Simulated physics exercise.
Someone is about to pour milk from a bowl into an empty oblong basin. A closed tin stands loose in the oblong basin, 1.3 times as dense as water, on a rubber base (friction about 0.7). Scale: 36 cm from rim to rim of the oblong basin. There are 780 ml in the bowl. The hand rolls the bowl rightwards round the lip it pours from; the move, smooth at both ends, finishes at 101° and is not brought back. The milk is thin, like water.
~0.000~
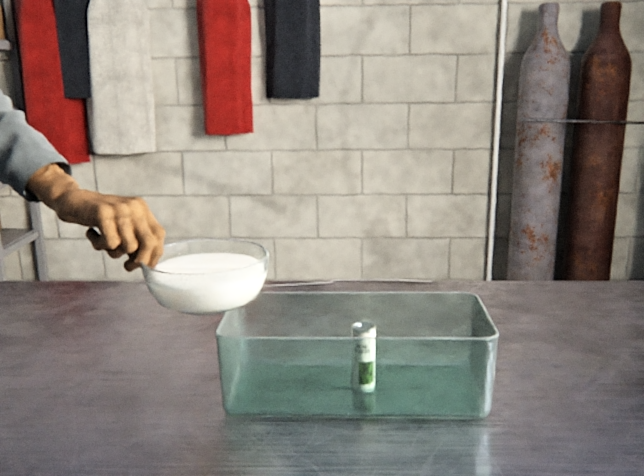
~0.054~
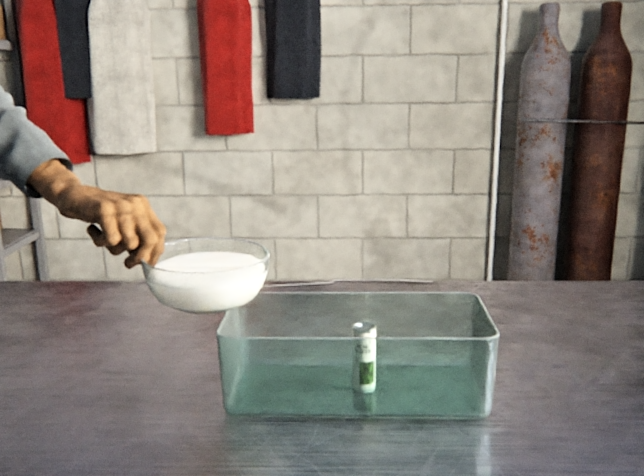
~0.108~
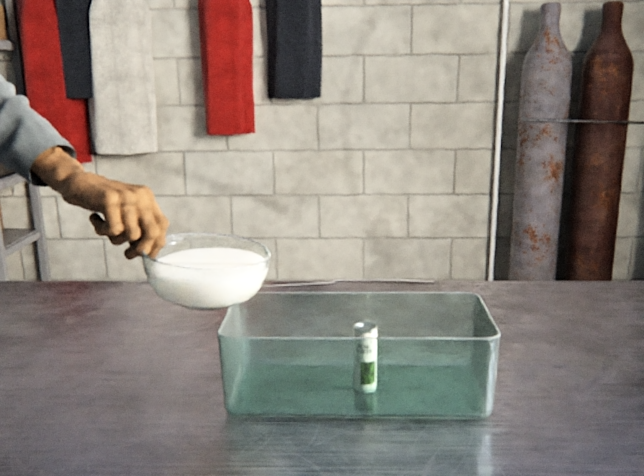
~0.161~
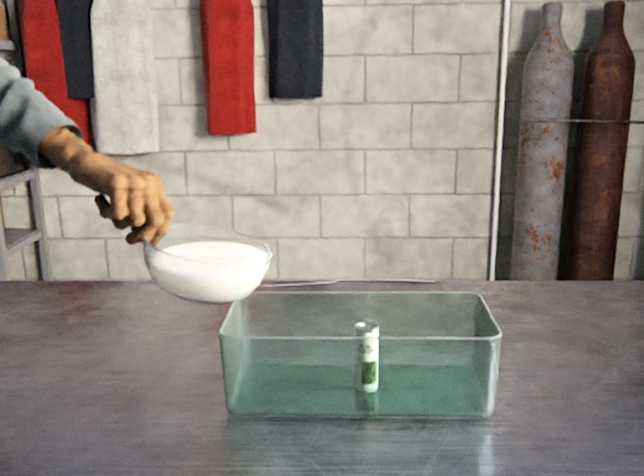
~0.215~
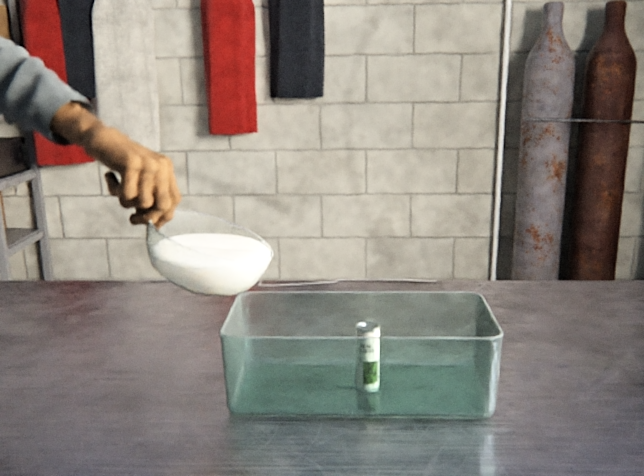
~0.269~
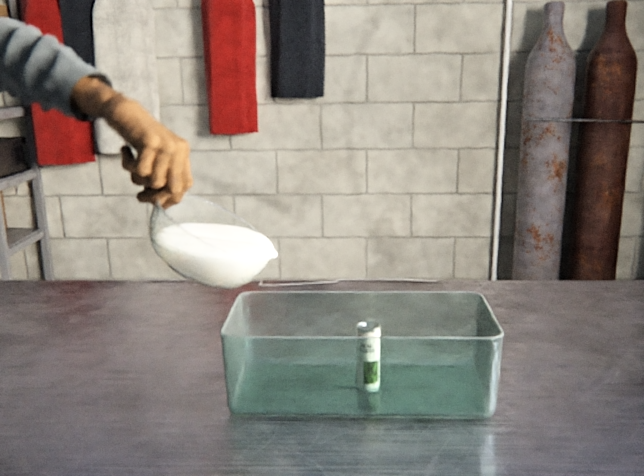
In a workshop with a pale block wall, a hand holds a glass bowl of white liquid above the left end of a clear oblong basin, where a small closed tin stands upright. The hand rises and rolls the bowl steadily rightwards, and the liquid shifts up to the right-hand lip.
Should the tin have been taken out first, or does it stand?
It goes over.
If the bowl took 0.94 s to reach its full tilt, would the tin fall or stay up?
Then it goes over.
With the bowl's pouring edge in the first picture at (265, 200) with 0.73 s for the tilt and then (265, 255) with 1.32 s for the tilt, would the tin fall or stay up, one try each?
First it keeps standing; then it keeps standing.
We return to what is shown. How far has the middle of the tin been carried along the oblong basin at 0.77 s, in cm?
About 4 cm.
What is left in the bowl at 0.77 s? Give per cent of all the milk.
About 0 per cent.
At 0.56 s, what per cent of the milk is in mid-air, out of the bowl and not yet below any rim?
Some 54 per cent.
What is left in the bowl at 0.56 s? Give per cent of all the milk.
Near 26 in a hundred.
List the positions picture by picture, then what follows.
Tilt 0°; pouring edge (267, 257); surface from (150, 268) to (265, 268); the oblong basin's rim runs from (226, 314) to (486, 315); the tin's top is at (363, 329), in the first picture.
Tilt 1°; pouring edge (268, 257); surface from (151, 267) to (266, 267), in the second picture.
Tilt 5°; pouring edge (269, 257); surface from (152, 262) to (266, 263), in the third picture.
Tilt 12°; pouring edge (270, 257); surface from (152, 255) to (267, 258), in the fourth picture.
Tilt 20°; pouring edge (271, 257); surface from (153, 243) to (270, 251), in the fifth picture.
Tilt 30°; pouring edge (271, 256); surface from (157, 231) to (267, 248); 3 per cent is over the edge, in the sixth picture.
Then, 0.56 s in, the tilt is 88° and 25 per cent is still to pour; the tin stands where it began.
Then, 0.77 s in, the tilt is 101° and 0 per cent is still to pour; the tin leans 42°.
Then, 0.99 s in, the tilt is 101° and 0 per cent is still to pour; the tin lies on its side.
Then, 1.23 s in, the tilt is 101° and 0 per cent is still to pour; the tin lies on its side.
Finally, the tin lies on its side.
